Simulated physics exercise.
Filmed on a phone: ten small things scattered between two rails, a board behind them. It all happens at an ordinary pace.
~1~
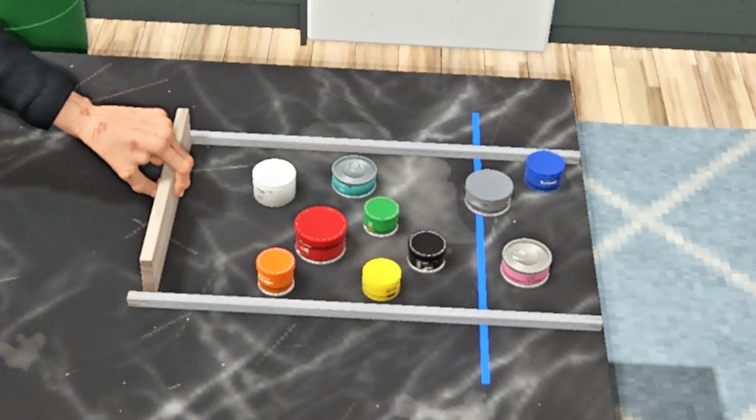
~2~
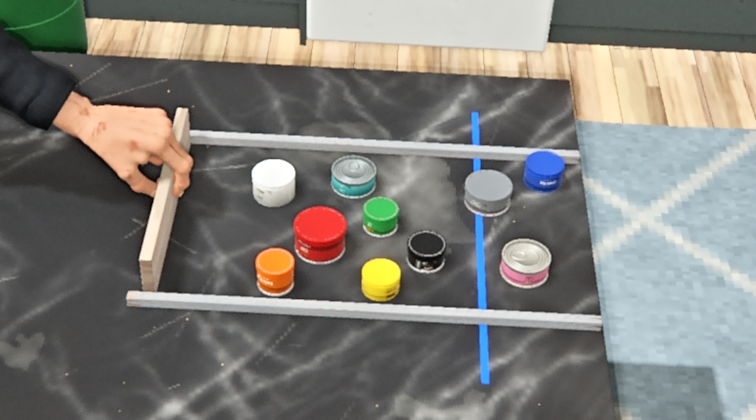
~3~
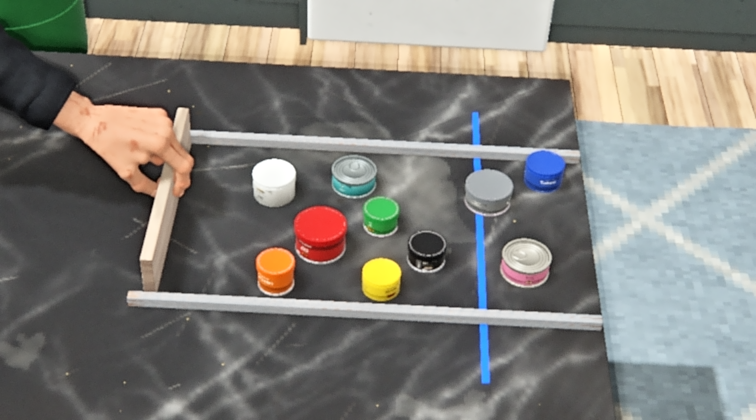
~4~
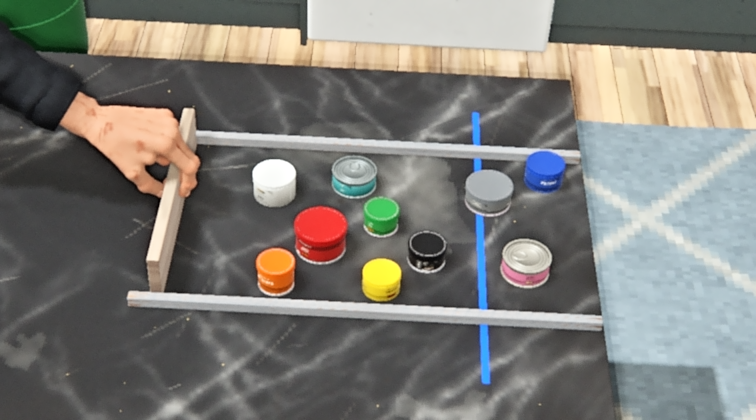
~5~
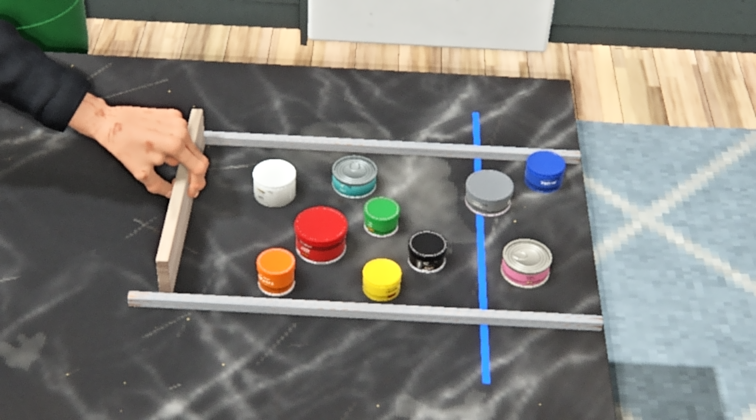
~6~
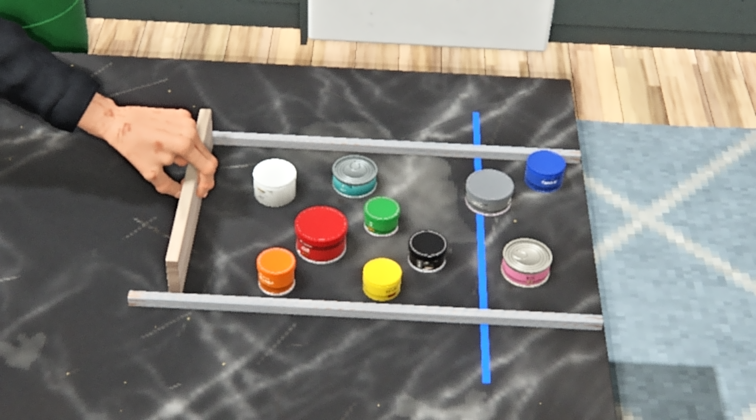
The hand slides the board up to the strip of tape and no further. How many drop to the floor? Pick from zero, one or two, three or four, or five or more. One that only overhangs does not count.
In the end the number that fall off is zero.
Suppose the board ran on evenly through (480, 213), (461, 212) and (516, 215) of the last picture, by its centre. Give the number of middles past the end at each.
The counts: 0, 0 and 1.
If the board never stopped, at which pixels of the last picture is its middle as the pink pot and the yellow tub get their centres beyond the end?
For the pink pot at (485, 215), for the yellow tub at (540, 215).
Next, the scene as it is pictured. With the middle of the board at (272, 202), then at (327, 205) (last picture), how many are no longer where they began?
First 2, then 4.
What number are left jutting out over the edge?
1 of them.
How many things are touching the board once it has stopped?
The number is 5.
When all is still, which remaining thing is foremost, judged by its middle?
That is the pink pot.
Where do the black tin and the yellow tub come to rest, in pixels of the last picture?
The black tin at (548, 268), the yellow tub at (539, 293).
A little later, none off yet; blue tub at rest near (545, 172); pink pot at rest near (526, 263); grey tin at rest near (489, 193).
When it is over, the number that fall off is zero.
